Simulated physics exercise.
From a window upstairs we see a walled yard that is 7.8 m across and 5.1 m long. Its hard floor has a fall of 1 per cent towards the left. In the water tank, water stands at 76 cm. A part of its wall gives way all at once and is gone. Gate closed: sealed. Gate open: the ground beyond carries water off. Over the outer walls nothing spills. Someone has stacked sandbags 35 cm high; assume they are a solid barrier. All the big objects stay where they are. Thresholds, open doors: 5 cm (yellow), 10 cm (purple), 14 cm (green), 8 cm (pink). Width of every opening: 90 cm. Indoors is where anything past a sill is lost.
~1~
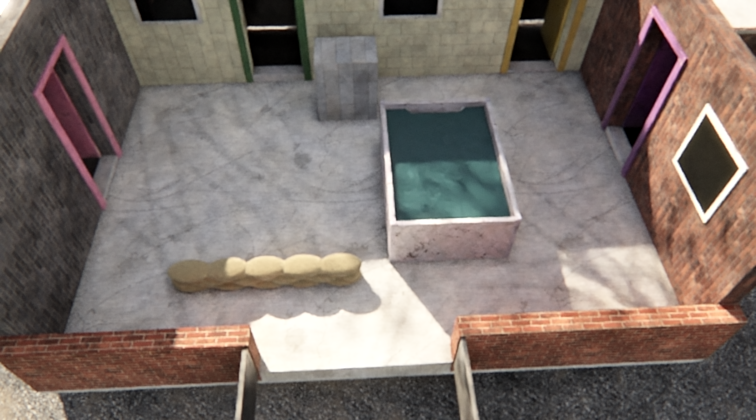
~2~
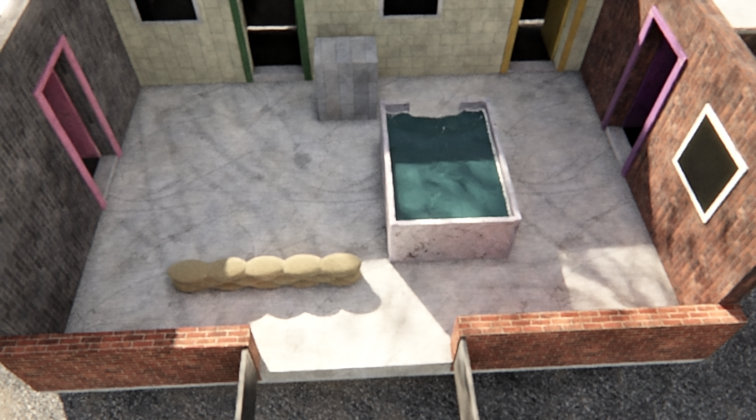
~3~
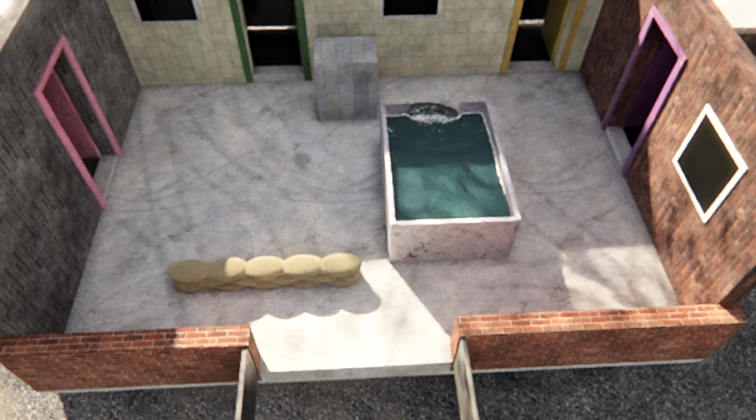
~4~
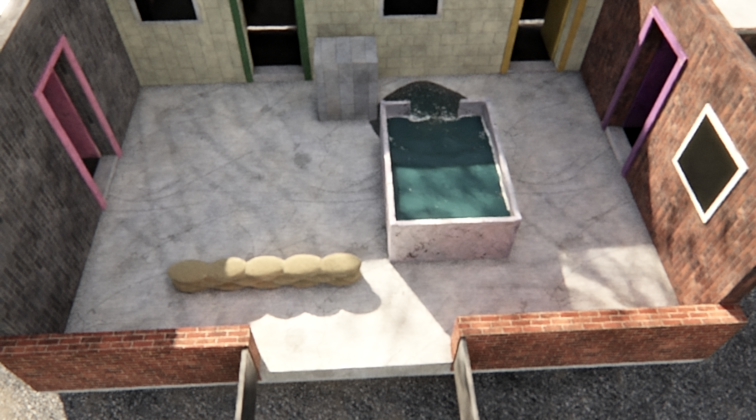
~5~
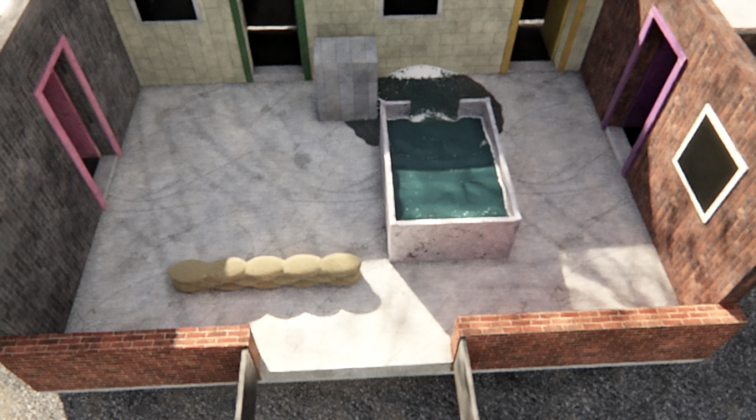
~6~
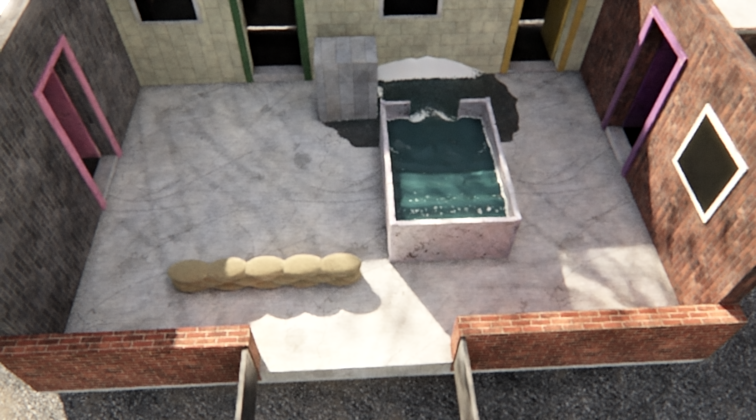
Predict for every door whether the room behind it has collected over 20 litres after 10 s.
My prediction: The yellow door room collects over 20 litres; the purple door room collects 20 litres or less; the green door room collects 20 litres or less; the pink door room collects 20 litres or less.
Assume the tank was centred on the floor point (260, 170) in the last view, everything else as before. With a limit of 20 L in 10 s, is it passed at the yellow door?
Lab note: Yellow door limit not exceeded.
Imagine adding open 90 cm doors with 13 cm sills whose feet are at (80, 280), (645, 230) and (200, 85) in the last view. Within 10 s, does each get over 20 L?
Note, doorways in listed order: Stays short, stays short, stays short.
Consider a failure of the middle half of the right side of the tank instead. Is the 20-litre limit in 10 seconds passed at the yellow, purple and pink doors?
Log - yellow: Threshold topped, purple: Threshold topped, pink: Threshold not reached.
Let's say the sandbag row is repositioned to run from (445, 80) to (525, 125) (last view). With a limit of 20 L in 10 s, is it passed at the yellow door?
Measured against that limit, the yellow door comes out short of it.
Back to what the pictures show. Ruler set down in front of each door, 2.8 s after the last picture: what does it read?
Depth readings (cm): Yellow = 13; purple = 11; green = 10; pink = 7.
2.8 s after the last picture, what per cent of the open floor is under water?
Close to 45 in a hundred parts are wet.
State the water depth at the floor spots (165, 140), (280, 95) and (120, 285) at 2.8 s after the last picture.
Around 3 cm, 6 cm and 0 cm, in the order given.
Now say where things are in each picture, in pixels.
In the first picture, still water, 76 cm deep, in the water tank at (444, 160).
In the second picture, the front is at a hidden place, 0.4 m from the gap on the water tank's far side; 0.2 m2 of floor is under water; 76 cm left at the back of the water tank.
In the third picture, water pours out on the water tank's far side and has run 0.9 m, to a hidden place; typically 10 cm deep outside, 76 cm at the water tank's back.
In the fourth picture, water pours out on the water tank's far side and has run 1.5 m, to (417, 84); typically 7 cm deep outside, 76 cm at the water tank's back.
In the fifth picture, the front is at (460, 76), 1.8 m from the gap on the water tank's far side; 2.9 m2 of floor is under water; 73 cm left at the back of the water tank.
In the sixth picture, the front is at (487, 75), 2.0 m from the gap on the water tank's far side; 3.5 m2 of floor is under water; 66 cm left at the back of the water tank.
Then, 0.7 s after the last picture water covers 15 % of the floor and is deepest (43 cm) near (420, 84); yellow door 10 cm at the sill, 0 L in, purple door not reached, green door 4 cm at the sill, 0 L in, pink door not reached.
Then, 1.5 s after the last picture water covers 25 % of the floor and is deepest (37 cm) near (410, 84); yellow door 11 cm at the sill, 11 L in, purple door 3 cm at the sill, 0 L in, green door 13 cm at the sill, 0 L in, pink door not reached.
Then, 2.8 s after the last picture water covers 45 % of the floor and is deepest (26 cm) near (410, 84); yellow door 13 cm at the sill, 36 L in, purple door 11 cm at the sill, 0 L in, green door 10 cm at the sill, 0 L in, pink door 7 cm at the sill, 0 L in.
Then, 5.3 s after the last picture water covers 70 % of the floor and is deepest (17 cm) near (380, 99); yellow door 10 cm at the sill, 95 L in, purple door 8 cm at the sill, 2 L in, green door 7 cm at the sill, 0 L in, pink door 9 cm at the sill, 2 L in.
Then, 9.3 s after the last picture water covers 90 % of the floor and is deepest (12 cm) near (61, 349); yellow door 7 cm at the sill, 137 L in, purple door 5 cm at the sill, 2 L in, green door 4 cm at the sill, 0 L in, pink door 6 cm at the sill, 2 L in.
